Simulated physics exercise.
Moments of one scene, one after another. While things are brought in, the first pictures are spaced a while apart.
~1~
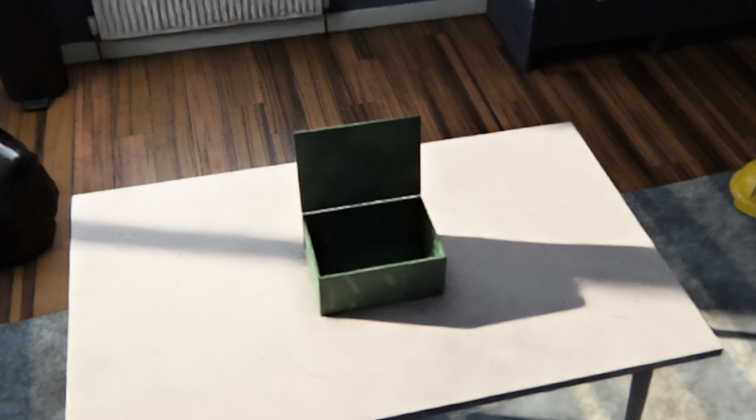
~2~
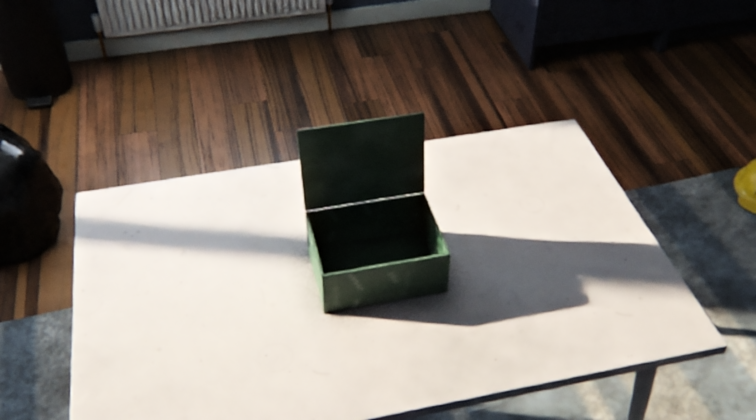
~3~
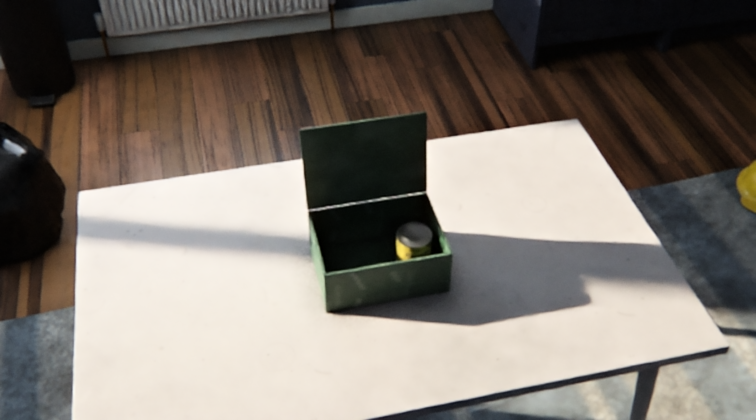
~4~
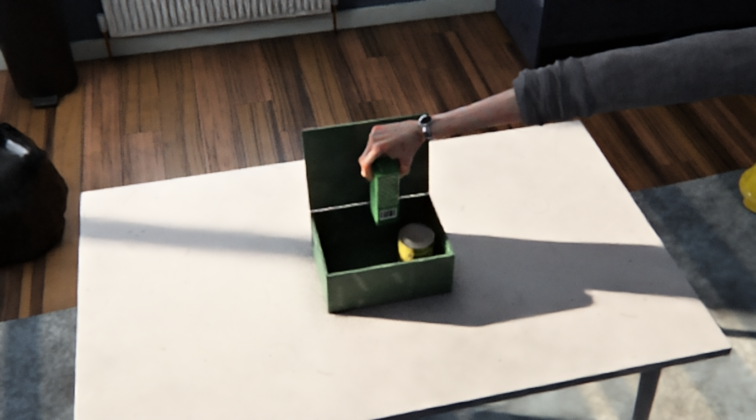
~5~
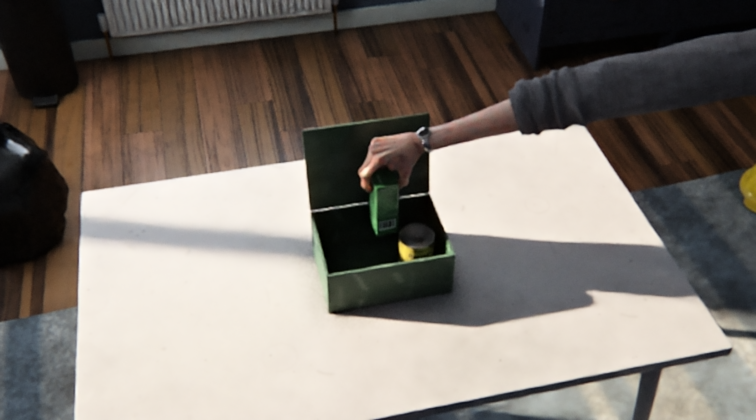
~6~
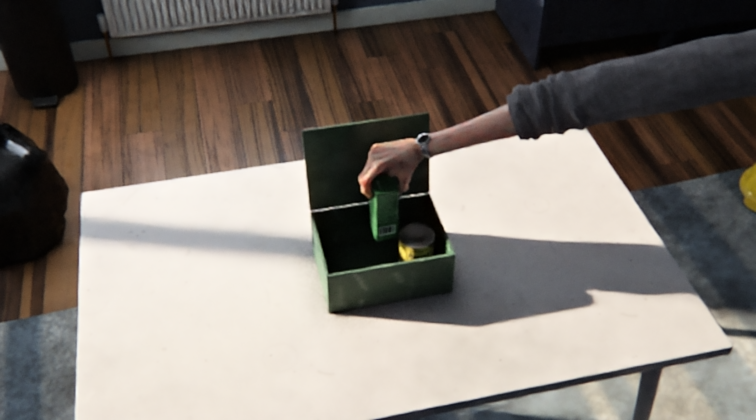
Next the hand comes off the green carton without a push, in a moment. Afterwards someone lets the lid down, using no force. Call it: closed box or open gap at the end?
Open gap.
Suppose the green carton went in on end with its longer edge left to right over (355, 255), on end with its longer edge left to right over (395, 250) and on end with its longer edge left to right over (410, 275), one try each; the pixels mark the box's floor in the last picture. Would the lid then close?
Try one: The lid remains open; try two: It comes all the way down; try three: It comes all the way down.
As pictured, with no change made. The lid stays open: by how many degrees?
Angle above rim: About 30°.
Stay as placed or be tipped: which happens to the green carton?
The green carton stays as it was set.
Then, 0.30 s past the last view, green carton displaced about its own width near (384, 237).
Then, 1.20 s past the last view, lid starting down; green carton displaced about its own width near (384, 237).
Then, 1.60 s past the last view, lid 58° above the rim; green carton displaced about its own width near (384, 237).
Then, 1.90 s past the last view, lid 33° above the rim; green carton displaced about its own width near (384, 237).
Finally, lid 29° above the rim; moved from the start, green carton; yellow tin still in place. Final places as the last picture's camera would see them, green carton near (384, 239).
